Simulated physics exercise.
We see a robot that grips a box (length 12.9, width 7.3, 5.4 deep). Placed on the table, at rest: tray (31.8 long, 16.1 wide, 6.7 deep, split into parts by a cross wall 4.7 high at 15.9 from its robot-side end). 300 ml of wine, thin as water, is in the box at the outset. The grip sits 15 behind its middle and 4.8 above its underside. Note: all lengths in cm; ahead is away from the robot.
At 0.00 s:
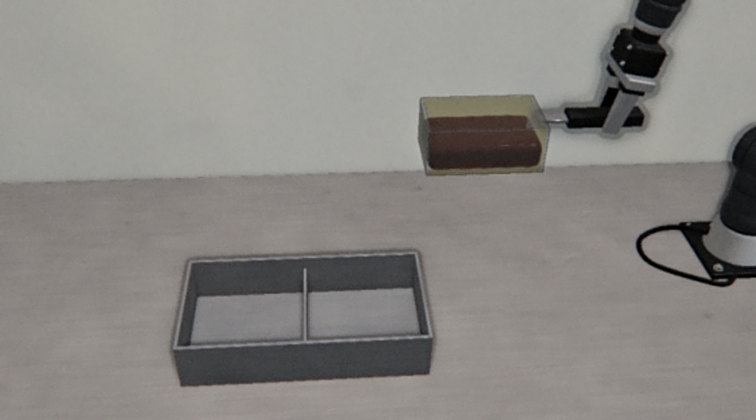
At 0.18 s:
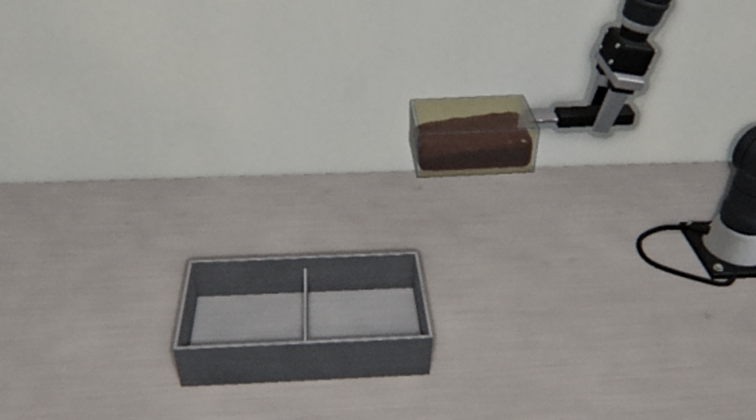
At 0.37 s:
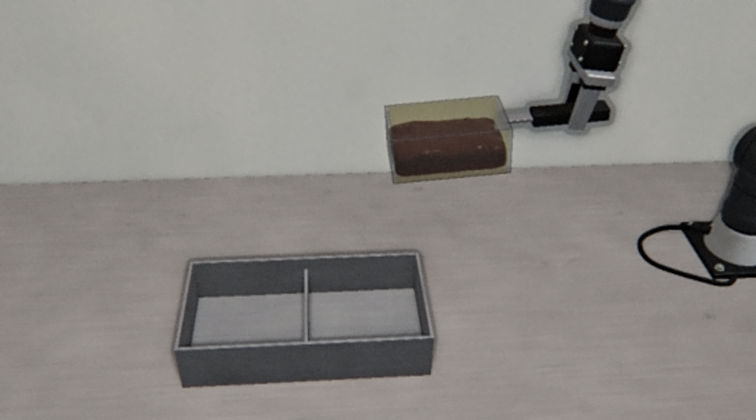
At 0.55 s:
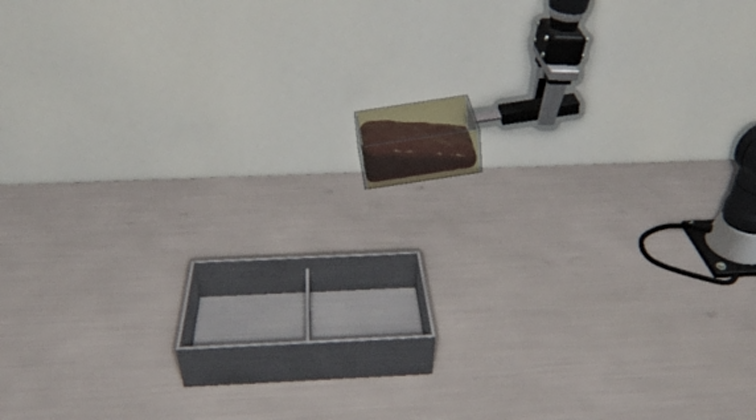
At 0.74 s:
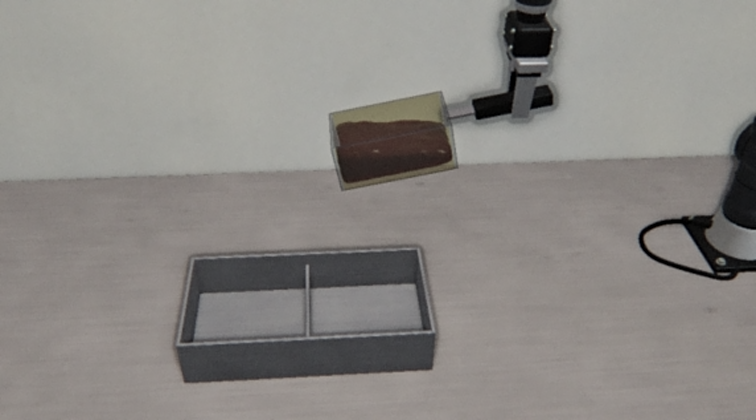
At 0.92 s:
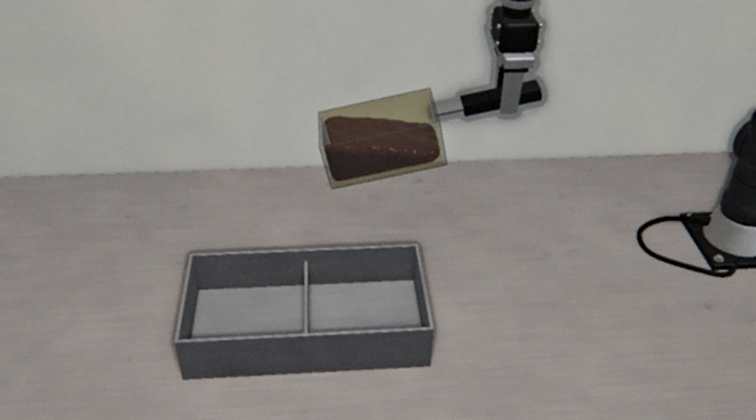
The video shows a robot arm carrying a clear box of dark reddish-brown liquid leftward above a table, toward a gray divided tray, gradually tilting the box so its left end dips as the liquid shifts inside.
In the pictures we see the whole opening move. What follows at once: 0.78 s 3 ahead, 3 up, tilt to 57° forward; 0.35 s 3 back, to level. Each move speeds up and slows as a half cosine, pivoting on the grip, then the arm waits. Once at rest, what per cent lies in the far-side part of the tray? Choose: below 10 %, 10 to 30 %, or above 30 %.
10 to 30 %.
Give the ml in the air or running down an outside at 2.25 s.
I'd put it near 5 ml.
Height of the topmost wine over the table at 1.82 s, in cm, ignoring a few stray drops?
Max height: Near 26 cm above the table.
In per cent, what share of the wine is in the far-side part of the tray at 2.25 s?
Share: Approx. 16%.
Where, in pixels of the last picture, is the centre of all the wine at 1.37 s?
About (372, 182).
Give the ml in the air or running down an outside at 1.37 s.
Roughly 25 ml.
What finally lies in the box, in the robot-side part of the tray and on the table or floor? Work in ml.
Roughly 120, 120, 10 ml.
After 1.37 s, tilted 40° forward, liquid up to 27 above the table; 280 ml in the box, 25 ml in the air or running down outside.
After 1.82 s, tilted 41° forward, liquid up to 60 above the table; 125 ml in the box, 115 ml in the robot-side part, 45 ml in the far-side part, 15 ml in the air or running down outside.
After 2.25 s, level, liquid up to 41 above the table; 125 ml in the box, 120 ml in the robot-side part, 50 ml in the far-side part, 10 ml on the table or floor, 5 ml in the air or running down outside.
After 3.05 s, level, liquid up to 36 above the table; 125 ml in the box, 120 ml in the robot-side part, 50 ml in the far-side part, 10 ml on the table or floor.
In the end, 125 ml in the box, 120 ml in the robot-side part, 50 ml in the far-side part, 10 ml on the table or floor. That is 16 % in the far-side part of the tray.
